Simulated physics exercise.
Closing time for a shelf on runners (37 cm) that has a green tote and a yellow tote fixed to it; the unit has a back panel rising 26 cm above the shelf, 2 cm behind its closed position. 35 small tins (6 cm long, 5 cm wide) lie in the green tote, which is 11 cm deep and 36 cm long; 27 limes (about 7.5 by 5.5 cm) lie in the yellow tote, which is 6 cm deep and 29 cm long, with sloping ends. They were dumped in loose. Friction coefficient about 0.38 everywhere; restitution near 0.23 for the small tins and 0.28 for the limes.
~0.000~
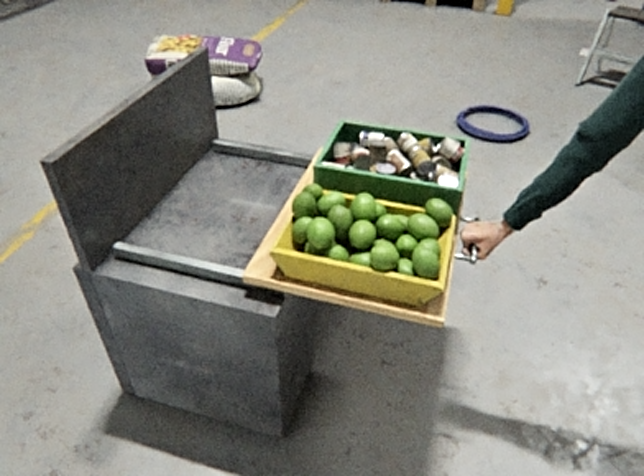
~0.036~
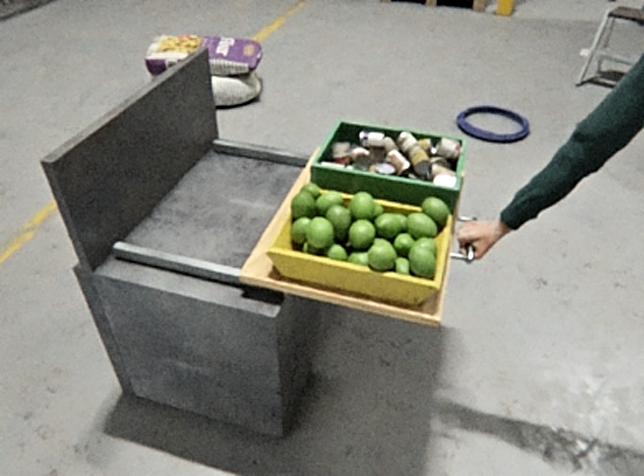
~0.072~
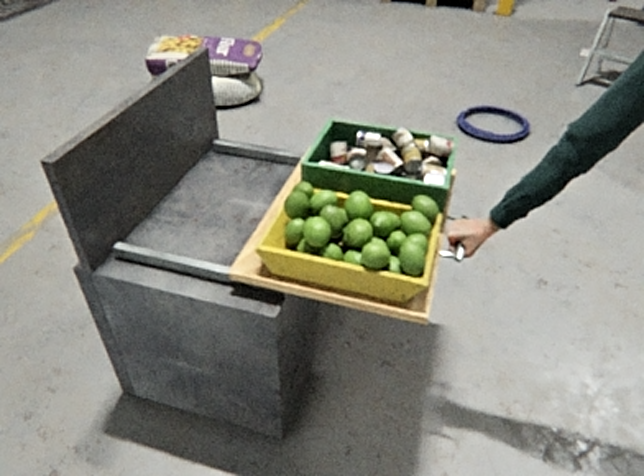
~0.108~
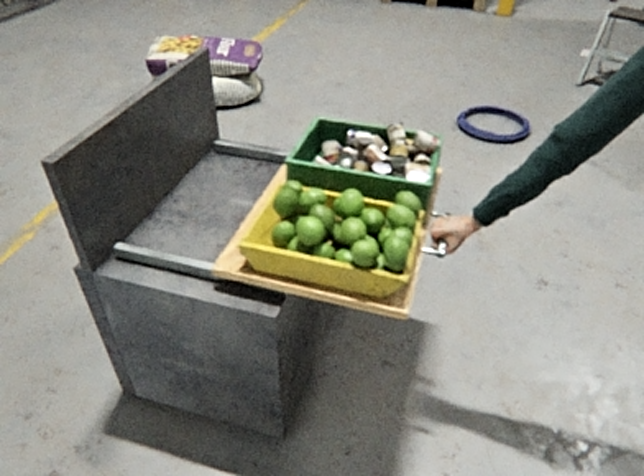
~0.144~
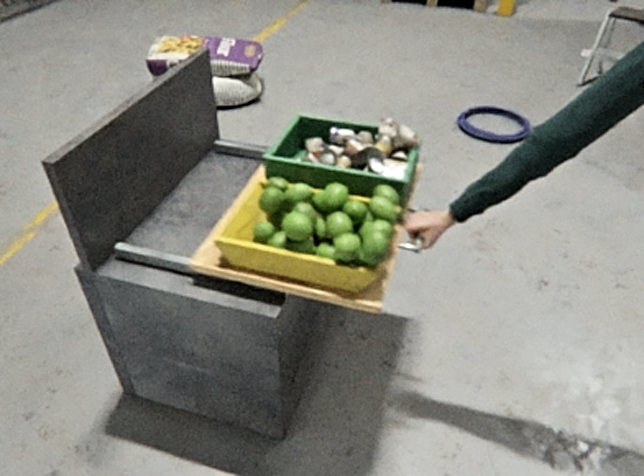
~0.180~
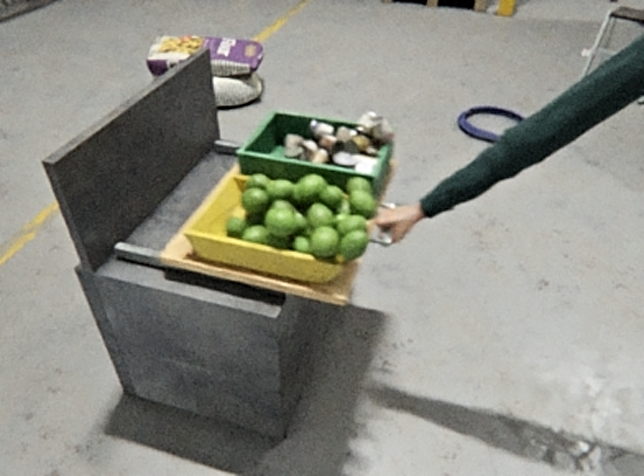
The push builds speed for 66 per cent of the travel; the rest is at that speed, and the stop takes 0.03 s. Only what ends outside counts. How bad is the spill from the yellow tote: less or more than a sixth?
It sheds more than a sixth of them.
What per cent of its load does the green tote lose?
Green tote 10 per cent.
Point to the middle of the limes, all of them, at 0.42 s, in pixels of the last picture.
Near (192, 198).
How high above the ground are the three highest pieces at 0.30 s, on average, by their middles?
Some 74 cm up.
After 0.22 s, end of travel.
After 0.30 s, 0 of 35 out of the green tote and 4 of 27 out of the yellow tote.
After 0.42 s, 0 of 35 out of the green tote and 9 of 27 out of the yellow tote.
After 0.64 s, 3 of 35 out of the green tote and 14 of 27 out of the yellow tote.
When it is over (at 1.08 s), 3 of 35 out of the green tote and 14 of 27 out of the yellow tote. Asked share, 14 of 27, 52 per cent.
